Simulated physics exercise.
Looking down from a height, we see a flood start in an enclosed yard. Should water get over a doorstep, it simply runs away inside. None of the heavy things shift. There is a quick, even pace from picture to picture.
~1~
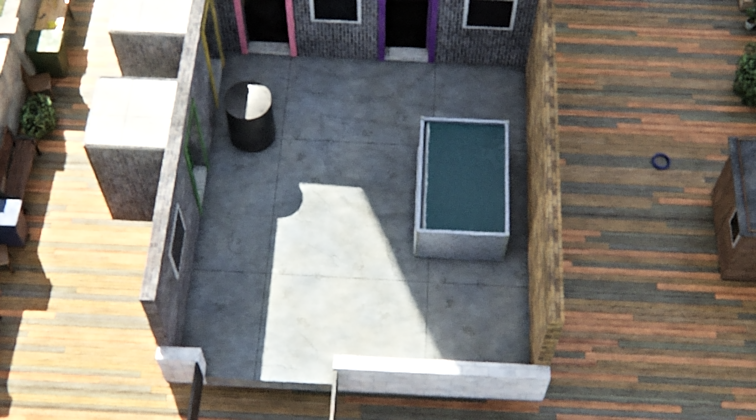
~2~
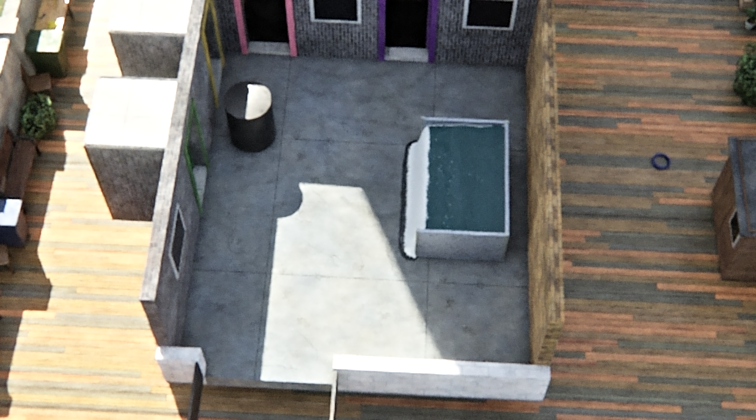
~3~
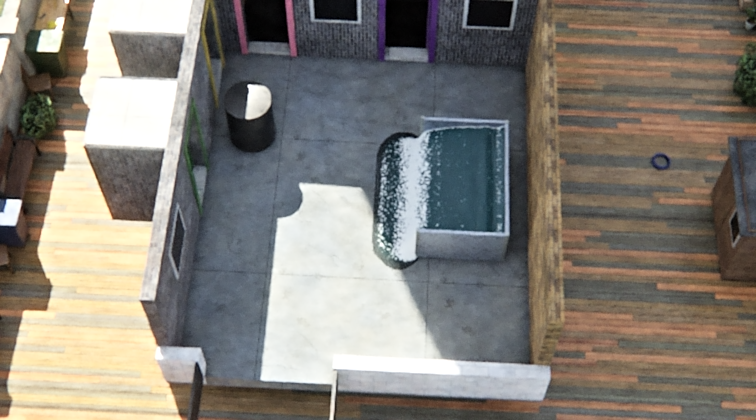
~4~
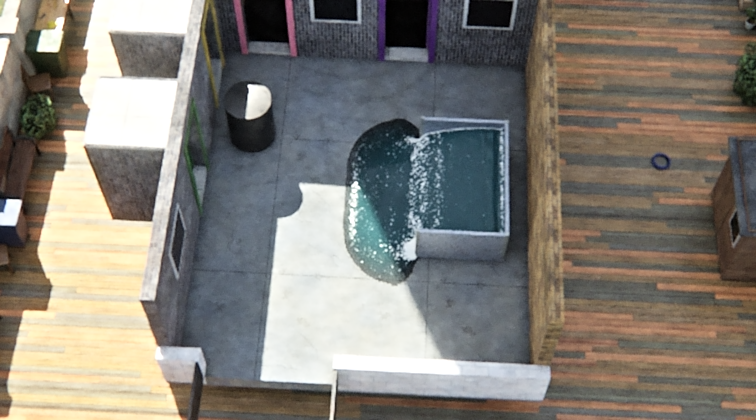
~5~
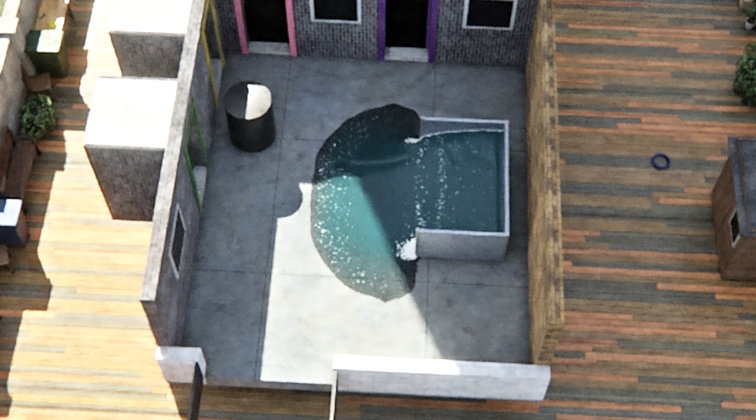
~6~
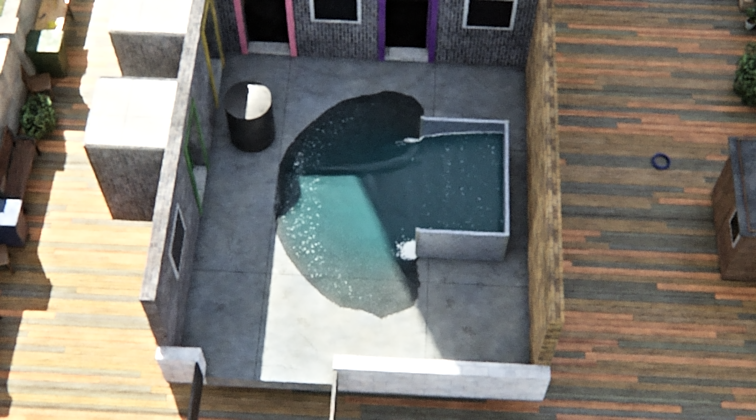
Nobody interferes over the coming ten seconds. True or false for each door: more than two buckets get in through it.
The green door: True; the yellow door: False; the pink door: True; the purple door: False.
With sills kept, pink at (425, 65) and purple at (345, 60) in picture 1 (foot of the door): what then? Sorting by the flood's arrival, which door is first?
Result: The green one.
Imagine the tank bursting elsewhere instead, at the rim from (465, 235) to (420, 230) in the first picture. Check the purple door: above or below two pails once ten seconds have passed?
I'd say the purple door stays within the limit.
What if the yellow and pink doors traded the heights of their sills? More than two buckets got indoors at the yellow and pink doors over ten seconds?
Result - yellow door: Exceeds the limit; pink door: Stays within the limit.
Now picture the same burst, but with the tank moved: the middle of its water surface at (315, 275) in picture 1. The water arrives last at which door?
Result: The purple door.
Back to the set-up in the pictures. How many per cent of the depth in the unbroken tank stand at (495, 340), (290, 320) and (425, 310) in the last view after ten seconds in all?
The three come to near 12, 4 and 4 per cent respectively.
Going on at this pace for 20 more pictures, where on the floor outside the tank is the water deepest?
Estimated pixel: (179, 362).
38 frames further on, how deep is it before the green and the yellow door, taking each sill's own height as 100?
Near 40 per cent and 30 per cent, respectively.
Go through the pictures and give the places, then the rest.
The first picture shows the open tank at (463, 177) is whole and still.
In the second picture, the front is at (414, 258), out from the gap at (421, 191).
In the third picture, the front is at (391, 262), out from the gap at (421, 192).
In the fourth picture, the front is at (383, 126), out from the gap at (420, 193).
In the fifth picture, the front is at (348, 280), out from the gap at (420, 193).
In the sixth picture, the front is at (286, 162), out from the gap at (420, 194).
A moment on, water covers 55 % of the floor; the green door over two buckets in, the yellow door not reached, the pink door not reached, the purple door not reached.
Next, water covers 65 % of the floor; the green door far over two buckets in, the yellow door wet at the sill, nothing in, the pink door wet at the sill, nothing in, the purple door wet at the sill, nothing in.
Then, water covers 65 % of the floor; the green door far over two buckets in, the yellow door wet at the sill, nothing in, the pink door over two buckets in, the purple door wet at the sill, nothing in.
Later, water covers 85 % of the floor; the green door far over two buckets in, the yellow door wet at the sill, nothing in, the pink door far over two buckets in, the purple door wet at the sill, nothing in.
In the end, water covers 100 % of the floor; the green door far over two buckets in, the yellow door wet at the sill, nothing in, the pink door far over two buckets in, the purple door wet at the sill, nothing in.
